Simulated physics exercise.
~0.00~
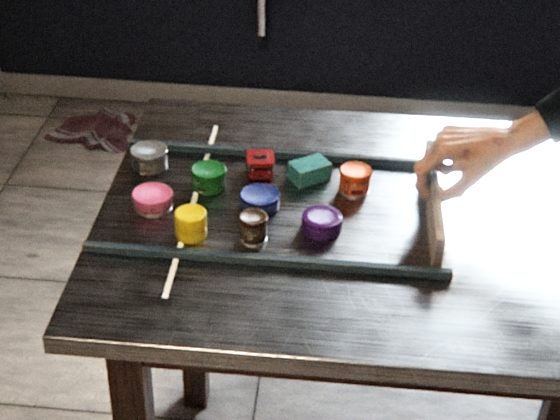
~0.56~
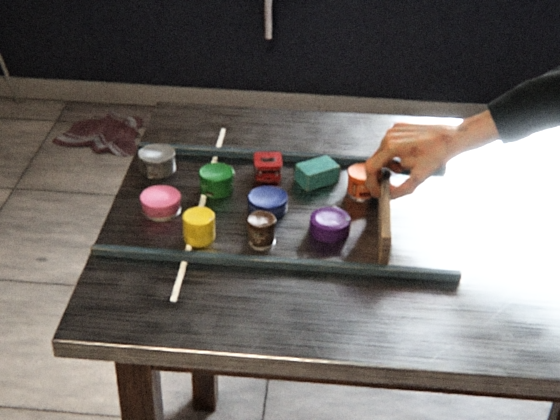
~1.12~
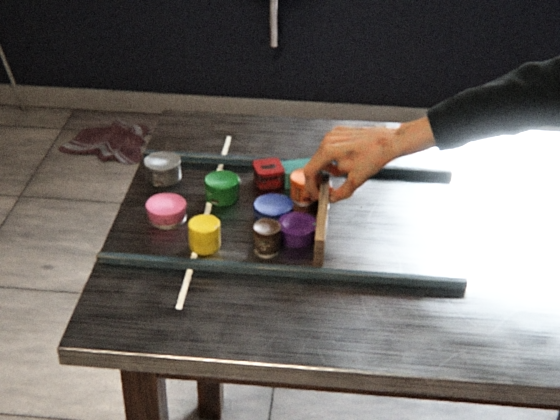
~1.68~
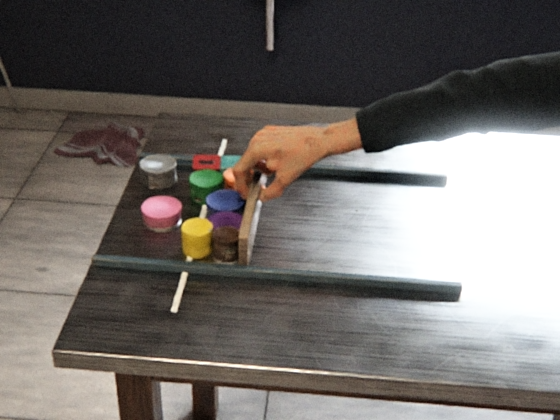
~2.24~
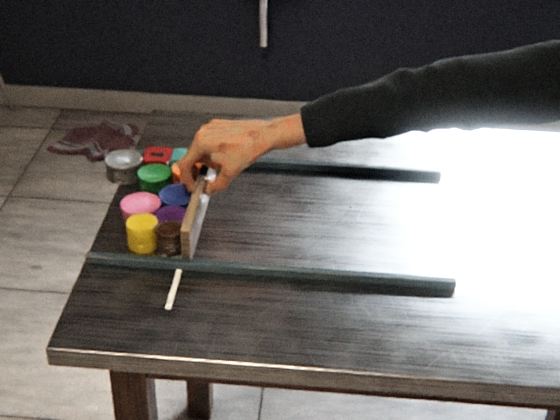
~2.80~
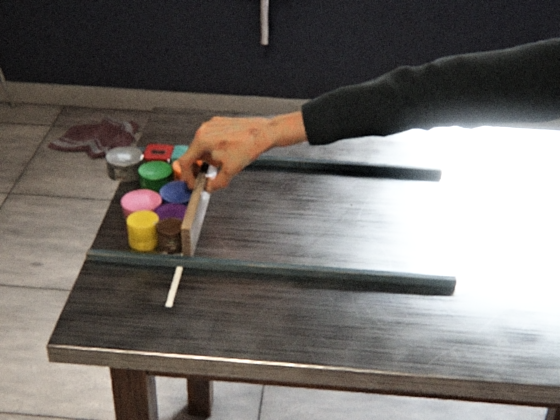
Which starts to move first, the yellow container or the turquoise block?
The turquoise block starts to move first. The yellow container stays where it is until later, when the bunched items shift it left.
A hand pushes a board left, bunching colourful containers near the table's end, and none fall.
